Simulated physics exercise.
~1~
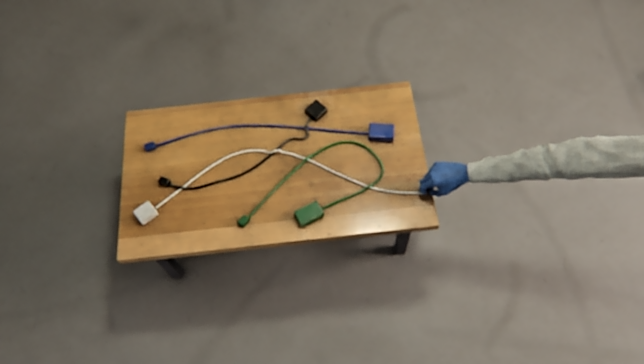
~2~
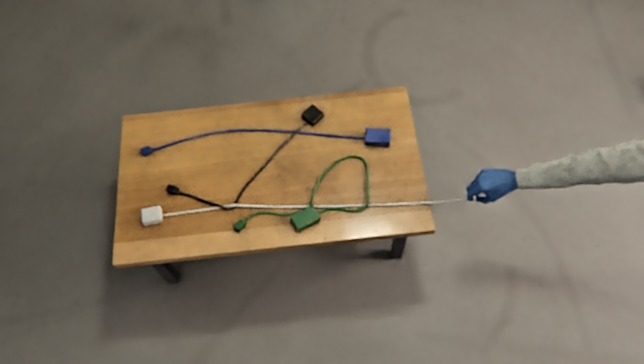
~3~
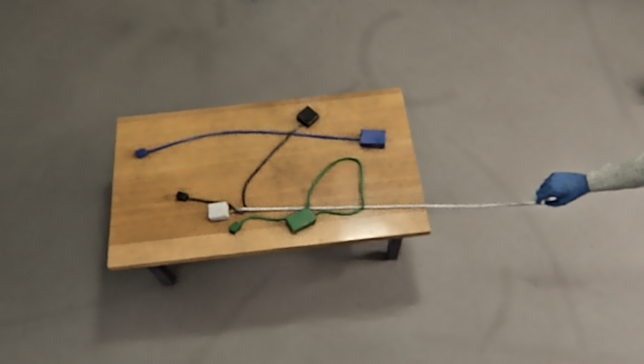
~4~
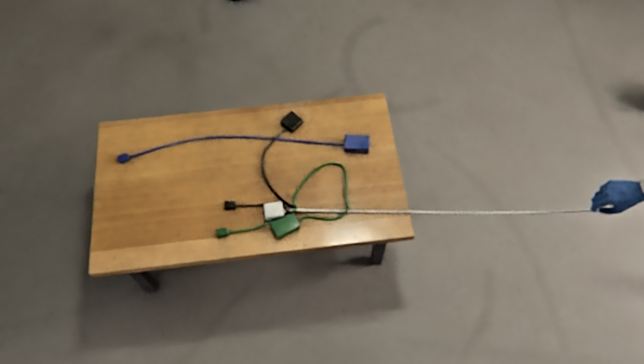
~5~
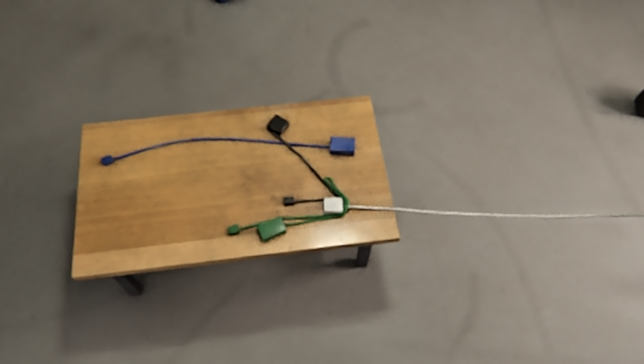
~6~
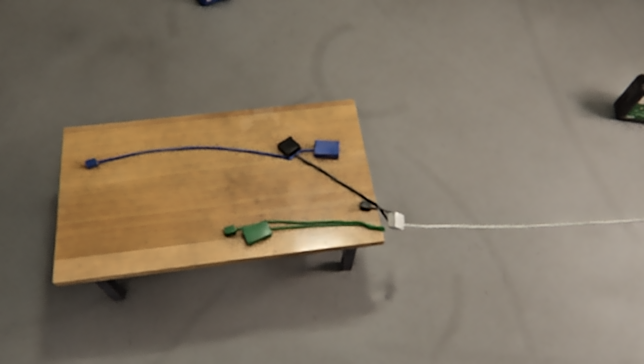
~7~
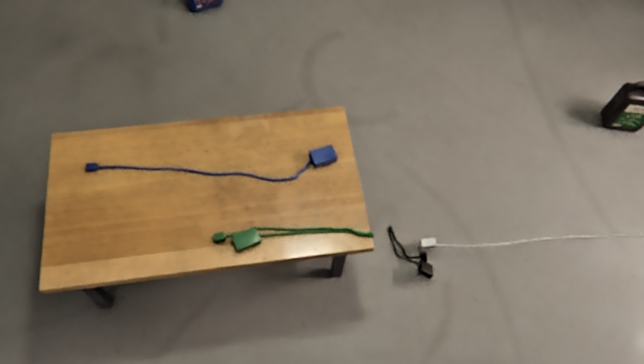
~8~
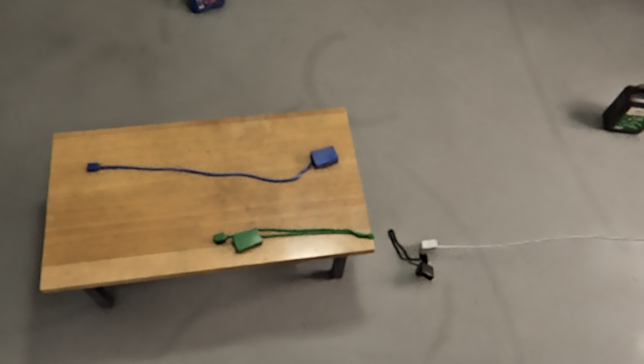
A white lead is pulled to the right by a blue-gloved hand across a wooden table, seen from above in a grey-floored room, where blue, black and green leads with block chargers also lie, the blue one farthest back. It straightens, and its white charger slides from the left side toward the right edge, catching the black and green leads, as the hand leaves view. The white charger goes over the edge, and the black lead and charger follow. Both end up off the right side, while the blue and green leads remain on the table, the green loop drawn tight to the edge.
